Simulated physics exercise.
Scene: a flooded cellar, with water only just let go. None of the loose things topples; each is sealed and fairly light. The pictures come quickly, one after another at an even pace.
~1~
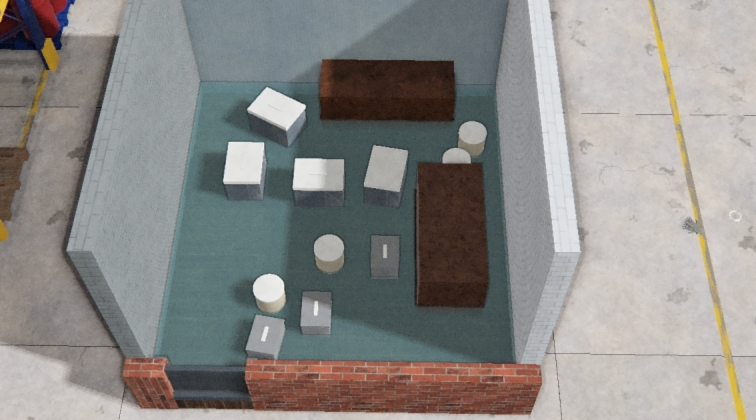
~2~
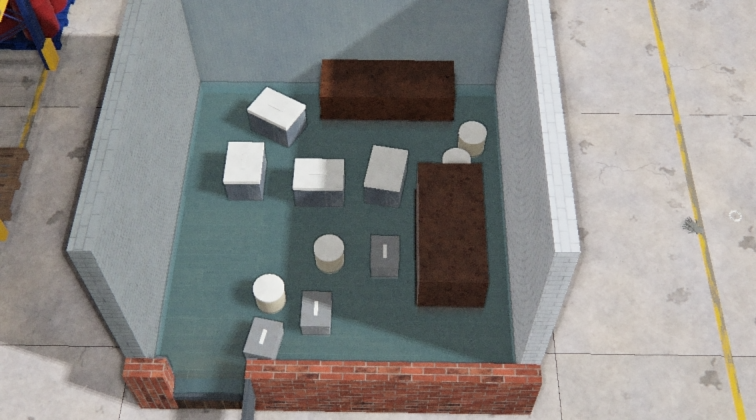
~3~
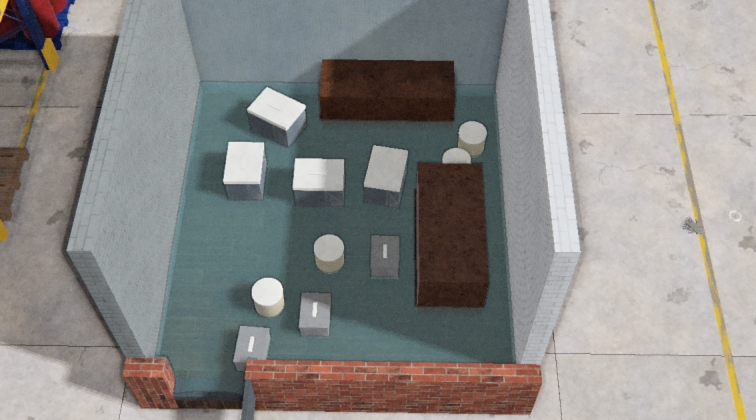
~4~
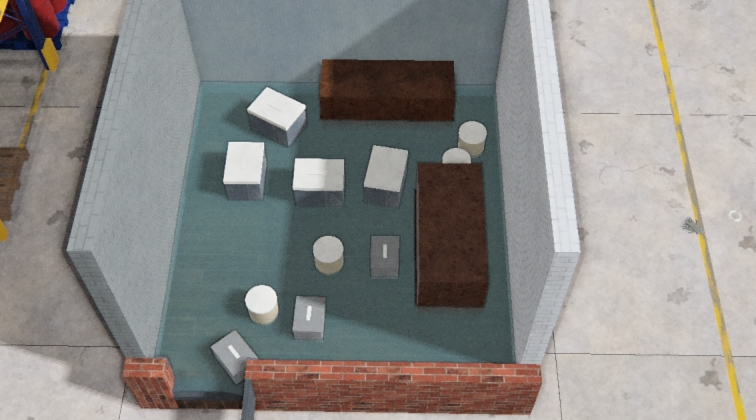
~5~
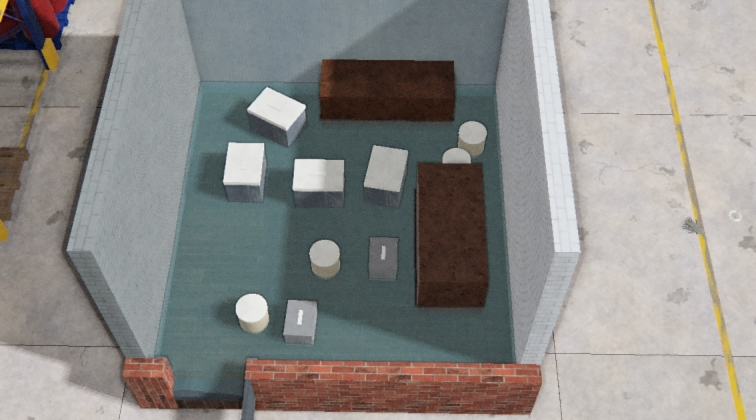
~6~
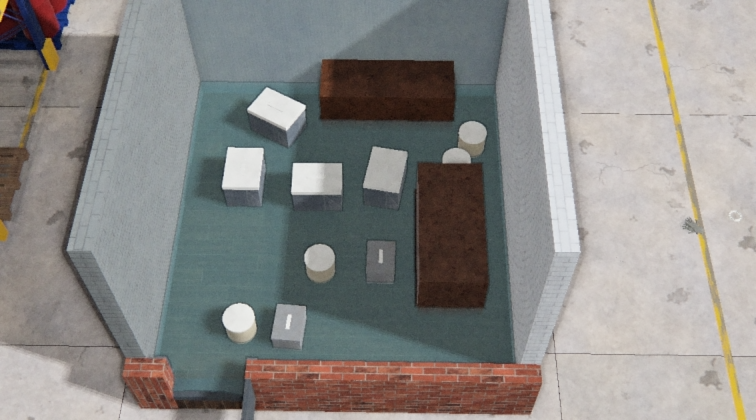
A small grey box drifts out through the open gap, and nearby floating objects follow toward it.
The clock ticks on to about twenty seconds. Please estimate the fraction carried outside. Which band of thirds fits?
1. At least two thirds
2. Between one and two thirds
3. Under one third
Option 2: Between one and two thirds.
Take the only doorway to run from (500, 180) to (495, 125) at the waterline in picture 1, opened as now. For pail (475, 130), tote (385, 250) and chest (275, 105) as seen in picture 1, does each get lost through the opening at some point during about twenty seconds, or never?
In turn: Out, out, carried outside.
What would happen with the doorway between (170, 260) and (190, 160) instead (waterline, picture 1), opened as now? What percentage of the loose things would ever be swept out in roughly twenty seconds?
Near 70 percent, give or take.
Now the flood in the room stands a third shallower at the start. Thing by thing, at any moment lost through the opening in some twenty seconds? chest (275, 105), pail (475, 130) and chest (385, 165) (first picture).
Log - object 1: Still there; object 2: Still there; object 3: Still there.
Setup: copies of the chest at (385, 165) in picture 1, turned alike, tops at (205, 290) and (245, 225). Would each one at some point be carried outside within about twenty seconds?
Going one by one, I'd say it leaves and then it leaves.
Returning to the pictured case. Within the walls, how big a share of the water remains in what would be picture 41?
Estimate: Near 54 in a hundred.
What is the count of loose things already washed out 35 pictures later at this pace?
Total: 5.
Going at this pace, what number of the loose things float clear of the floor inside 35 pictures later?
My tally gives 6.
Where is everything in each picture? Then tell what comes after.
A pail at (269, 288) floats; a tote at (316, 309), afloat; 0 of 11 have shifted, in the first picture.
A pail at (269, 288) floats; a tote at (316, 309), afloat; 0 of 11 have shifted, in the second picture.
A pail at (267, 291), afloat, close to its start; a tote at (315, 310), afloat; 1 of 11 have shifted, in the third picture.
A pail at (261, 299), afloat, close to its start; a tote at (309, 314), afloat, close to its start; 3 of 11 have shifted, in the fourth picture.
A pail at (251, 308), afloat, close to its start; a tote at (300, 318) floats, close to its start; 4 of 11 have shifted, in the fifth picture.
A pail at (238, 318), afloat, a stride from its start; a tote at (289, 322) floats, a stride from its start; 6 of 11 have shifted, in the sixth picture.
A moment on, 3 of 11 are out; 8 afloat.
Next, 4 of 11 are out; 7 afloat.
Later, 5 of 11 are out; 6 afloat.
In the end, 5 of 11 are out; 6 afloat.
